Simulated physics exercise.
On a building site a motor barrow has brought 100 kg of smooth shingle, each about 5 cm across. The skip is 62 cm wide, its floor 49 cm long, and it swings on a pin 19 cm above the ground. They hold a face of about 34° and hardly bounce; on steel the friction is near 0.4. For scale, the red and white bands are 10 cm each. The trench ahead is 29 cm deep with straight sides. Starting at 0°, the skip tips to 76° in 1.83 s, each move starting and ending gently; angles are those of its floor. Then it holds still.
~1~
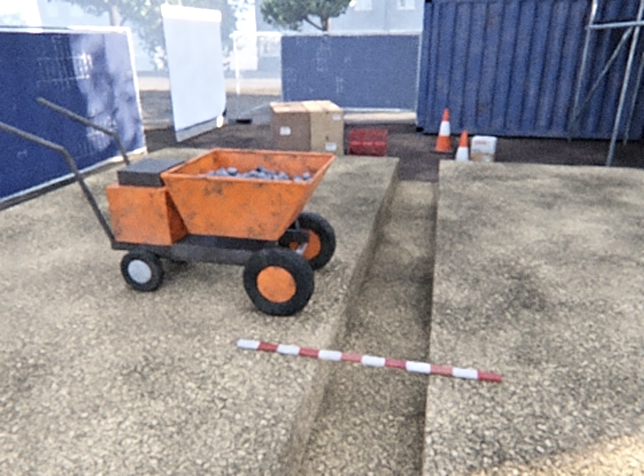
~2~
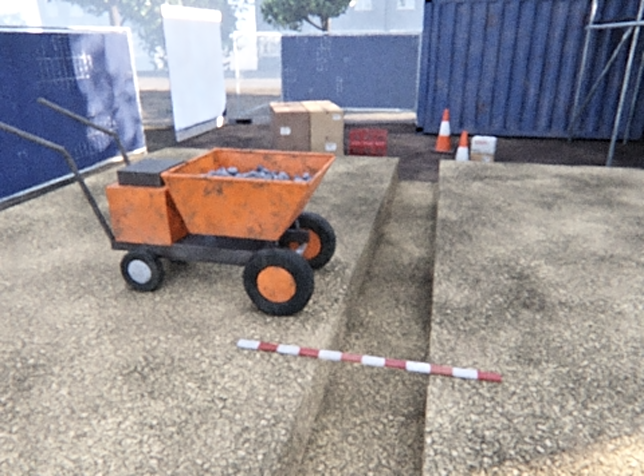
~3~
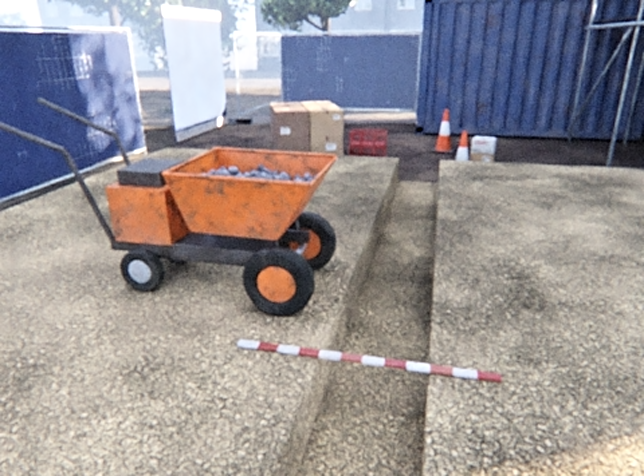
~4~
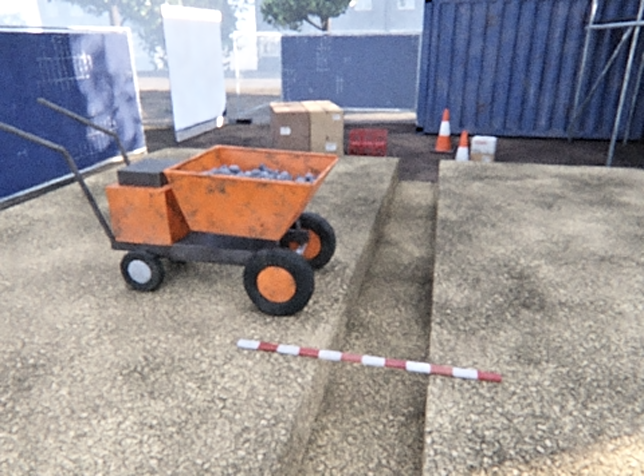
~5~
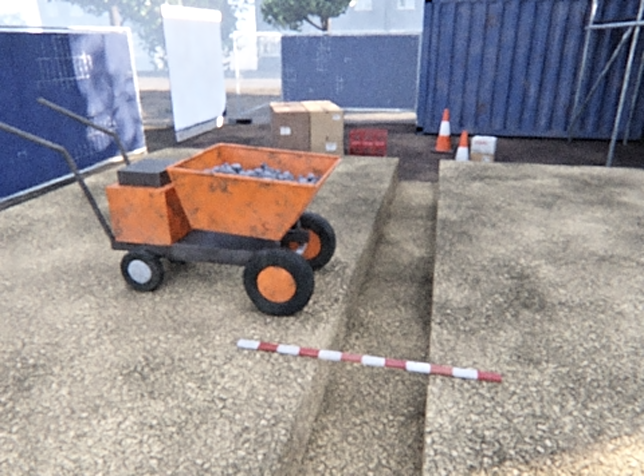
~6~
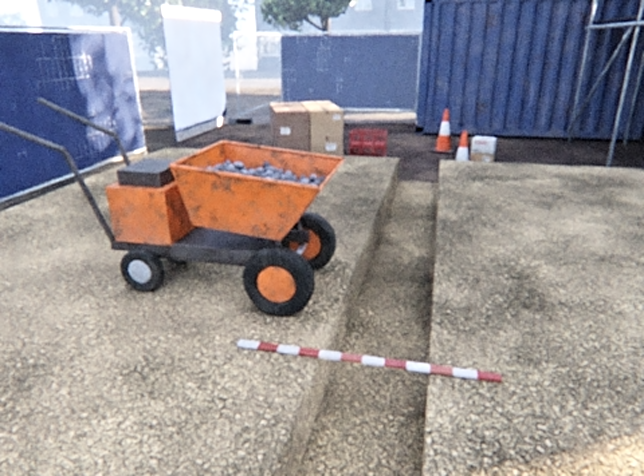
In this clip, an orange motor barrow loaded with grey stones stands beside a narrow trench with a red and white banded pole lying across it, and its skip stays still at first, then tilts very slightly.
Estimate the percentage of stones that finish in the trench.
Some 80 per cent of it.
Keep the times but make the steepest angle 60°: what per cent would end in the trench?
In that case some 45 per cent.
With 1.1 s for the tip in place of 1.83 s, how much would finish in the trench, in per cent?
It would be near 70 per cent.
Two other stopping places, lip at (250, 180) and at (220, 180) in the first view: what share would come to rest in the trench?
First some 100, then 80 per cent.
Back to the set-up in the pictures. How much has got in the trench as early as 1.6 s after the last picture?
Some 40 per cent.
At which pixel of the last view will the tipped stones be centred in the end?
Near (410, 335).
Then, 1.1 s after the last picture the floor is at 64°, 100 % in the skip; the foremost stones are at (401, 256).
Then, 1.6 s after the last picture the floor is at 76°, 43 % in the skip, 41 % in the trench, 16 % past the trench; the foremost stones are at (514, 307).
Then, 2.0 s after the last picture the floor is at 76°, 18 % in the skip, 62 % in the trench, 20 % past the trench; the foremost stones are at (561, 336).
Then, 3.9 s after the last picture the floor is at 76°, 0 % in the skip, 80 % in the trench, 20 % past the trench; the foremost stones are at (582, 359).
